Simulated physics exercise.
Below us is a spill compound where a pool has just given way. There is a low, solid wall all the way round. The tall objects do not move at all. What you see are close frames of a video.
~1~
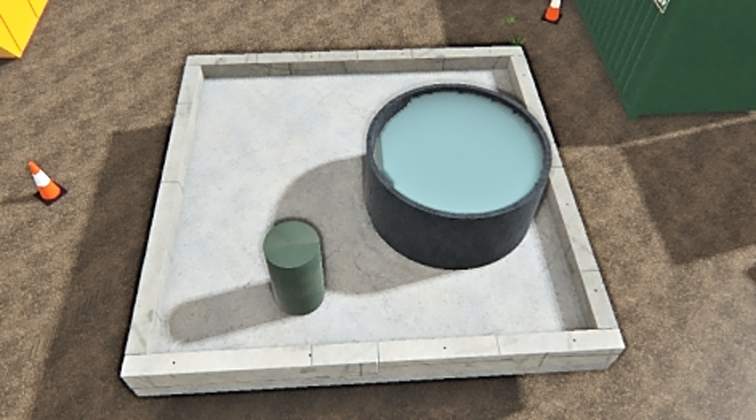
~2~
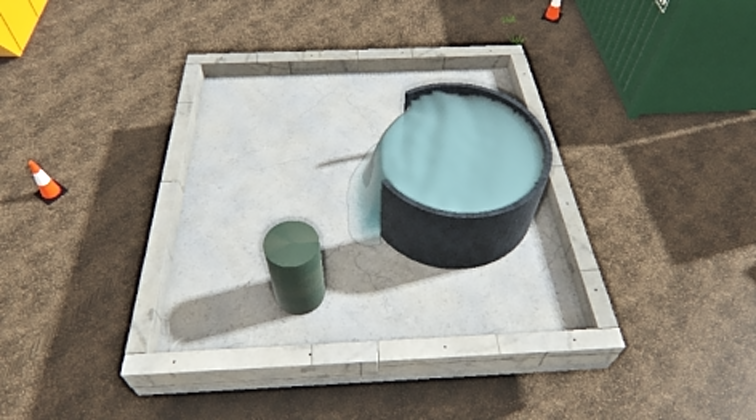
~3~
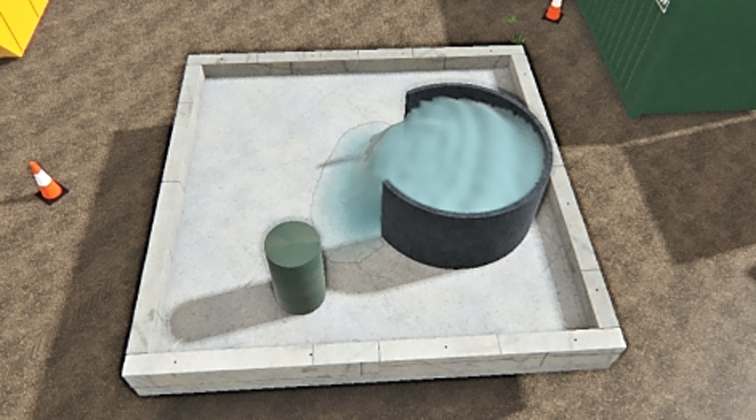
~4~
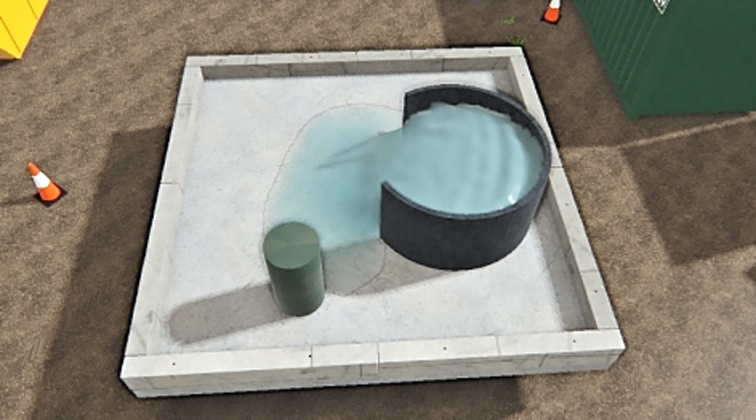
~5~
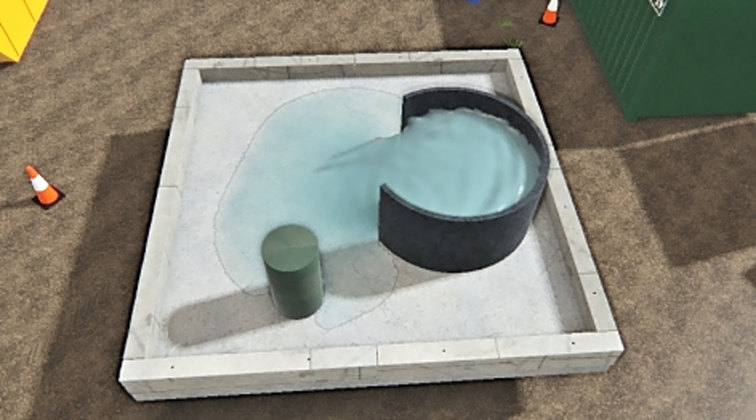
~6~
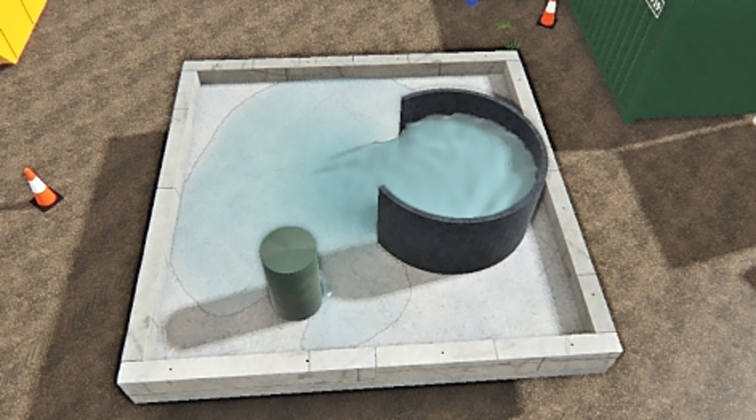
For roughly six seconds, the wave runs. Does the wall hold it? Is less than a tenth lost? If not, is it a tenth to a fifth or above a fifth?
The wall lets a tenth through, though no more than a fifth.
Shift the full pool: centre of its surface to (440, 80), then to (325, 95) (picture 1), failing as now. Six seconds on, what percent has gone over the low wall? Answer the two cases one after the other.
Roughly 24 per cent, then roughly 34 per cent.
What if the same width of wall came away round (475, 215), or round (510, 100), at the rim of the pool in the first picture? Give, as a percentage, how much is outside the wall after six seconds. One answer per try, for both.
You'd see close to 32 per cent in the first try and close to 36 per cent in the second.
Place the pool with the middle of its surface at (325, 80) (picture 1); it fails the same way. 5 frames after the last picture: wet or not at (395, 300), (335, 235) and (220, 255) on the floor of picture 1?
Stays dry, stays dry, gets wet.
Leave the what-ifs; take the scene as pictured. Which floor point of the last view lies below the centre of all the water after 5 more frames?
I'd mark it close to (346, 193).
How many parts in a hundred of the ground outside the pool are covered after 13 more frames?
About 75 per cent.
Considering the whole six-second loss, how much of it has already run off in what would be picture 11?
It comes to around 10 per cent.
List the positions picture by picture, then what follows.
The round tank at (458, 149) is whole and still, in the first picture.
Water pours out at (373, 168) and has run to (365, 241), in the second picture.
Water pours out at (374, 171) and has run to (333, 254), in the third picture.
The front is at a hidden place, out from the gap at (373, 176), in the fourth picture.
The front is at (234, 271), out from the gap at (371, 180), in the fifth picture.
Water pours out at (370, 182) and has run to (174, 249), in the sixth picture.
A moment on, water covers 55 % of the floor; the low wall has let 0 % over.
Next, water covers 60 % of the floor; the low wall has let 1 % over.
Then, water covers 65 % of the floor; the low wall has let 12 % over.
Later, water covers 80 % of the floor; the low wall has let 15 % over.
In the end, water covers 85 % of the floor; the low wall has let 15 % over.
